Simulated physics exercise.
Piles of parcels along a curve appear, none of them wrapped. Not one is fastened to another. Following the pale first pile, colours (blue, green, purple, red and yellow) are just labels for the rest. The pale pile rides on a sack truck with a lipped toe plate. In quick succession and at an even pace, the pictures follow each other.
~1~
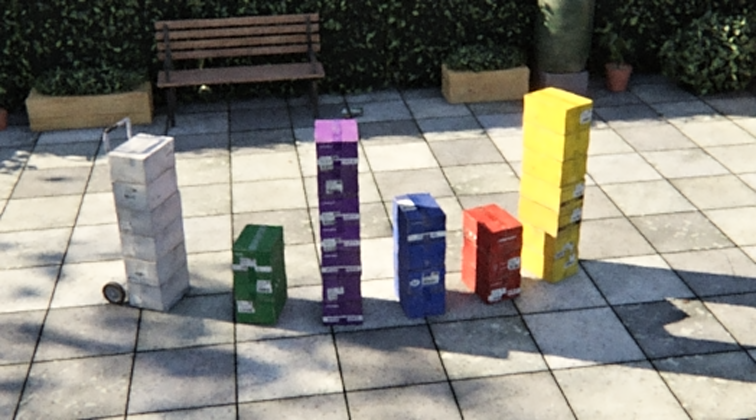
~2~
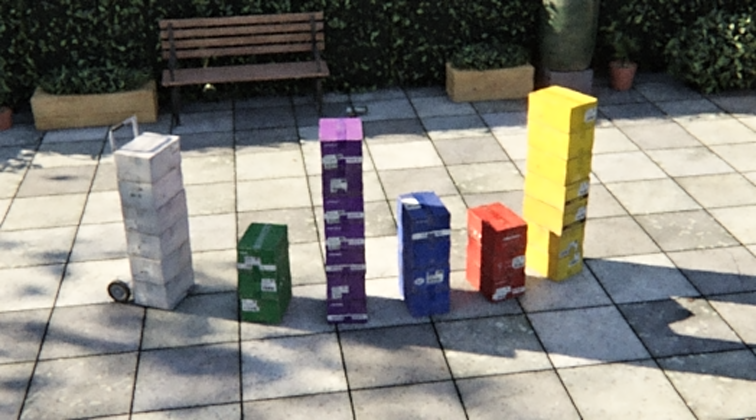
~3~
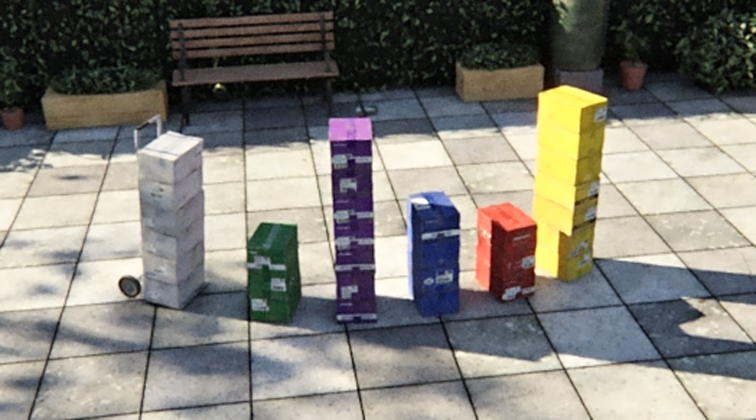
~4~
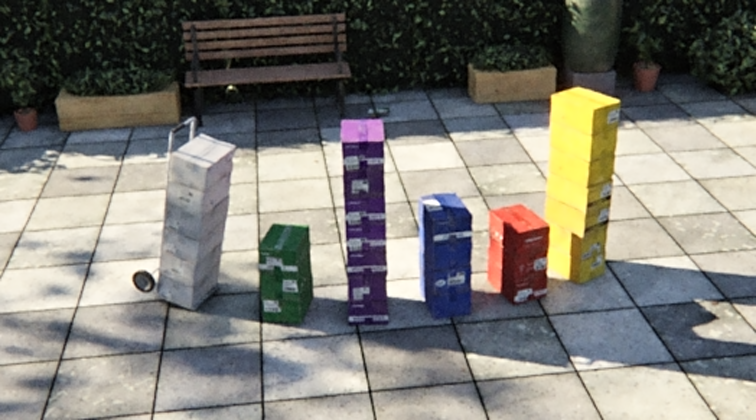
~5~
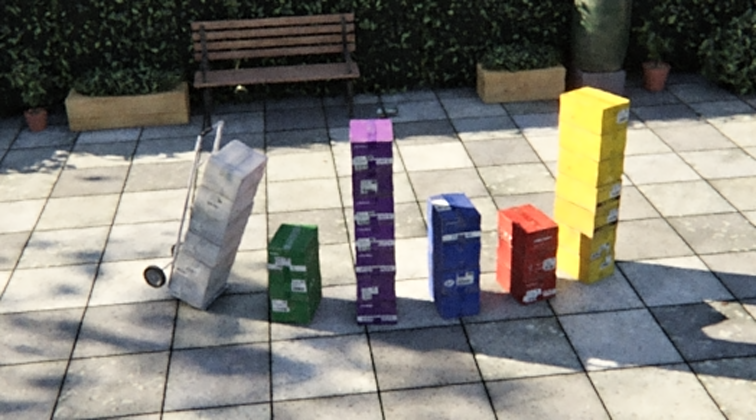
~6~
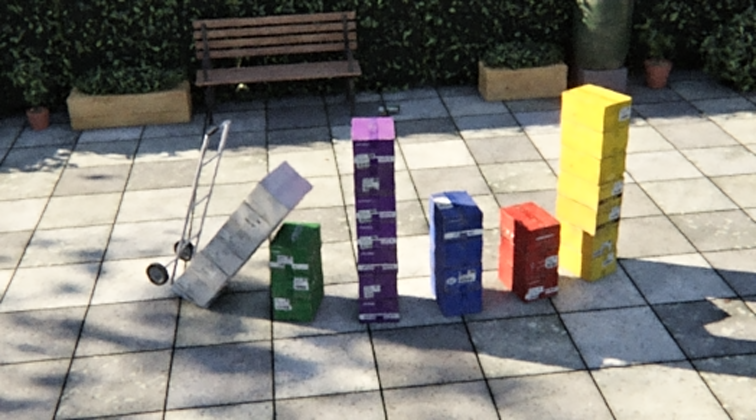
A sack truck at the left tilts toward a pale pile of parcels, which leans slowly and then steeply to the right, its upper end reaching over the green pile. Across the sunlit paved yard, seen from slightly above, purple, blue, red and yellow piles stand still before a bench, planters and hedge. The camera pans a little left, sliding everything rightward in view.
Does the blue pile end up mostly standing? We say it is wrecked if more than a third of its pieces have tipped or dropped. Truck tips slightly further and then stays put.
Yes.
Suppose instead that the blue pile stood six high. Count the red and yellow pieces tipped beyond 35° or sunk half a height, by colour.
Tally - red 0, yellow 0.
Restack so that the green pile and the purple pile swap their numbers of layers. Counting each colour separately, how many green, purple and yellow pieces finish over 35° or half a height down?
Counts by colour: Green 6; purple 0; yellow 0.
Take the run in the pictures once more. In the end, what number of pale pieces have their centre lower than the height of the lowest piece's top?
That would be 3 in total.
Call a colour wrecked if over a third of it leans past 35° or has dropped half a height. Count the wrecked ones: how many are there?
Going colour by colour, I get 0.
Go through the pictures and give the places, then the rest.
In the first picture (we follow the side turned to the camera; the camera pans a little), truck frame level; top blue parcel (419, 205); top yellow parcel (544, 115); no other piece has moved.
In the second picture, truck frame rocked barely; top blue parcel (424, 204).
In the third picture, truck frame (139, 165) rocked a little, top of the pale pile leaning a little; top blue parcel (433, 203); no other piece has moved.
In the fourth picture, truck frame (169, 167) rocked a little, top of the pale pile leaning a little; top blue parcel (445, 205); no other piece has moved.
In the fifth picture, truck frame (194, 169) rocked clearly, top of the pale pile leaning clearly; top blue parcel (454, 205); no other piece has moved.
In the sixth picture, truck frame (200, 168) rocked clearly, top of the pale pile leaning well over; top blue parcel (456, 203); top green parcel (295, 234); no other piece has moved.
Soon, 6 of the pale pile down; none of the 4 blue parcels down (0 of 24 in all colours); top blue parcel unmoved; top green parcel displaced a little.
A while on, 6 of the pale pile down; none of the 4 blue parcels down (0 of 24 in all colours); top blue parcel unmoved; top green parcel displaced half its height.
Towards the end, 6 of the pale pile down; none of the 4 blue parcels down (0 of 24 in all colours); top blue parcel unmoved; top green parcel tipped clearly.
Finally, 6 of the pale pile down; none of the 4 blue parcels down (0 of 24 in all colours); top blue parcel unmoved; top green parcel tipped clearly. Seen by the last camera, middles, top blue parcel near (456, 216), top green parcel near (325, 250).
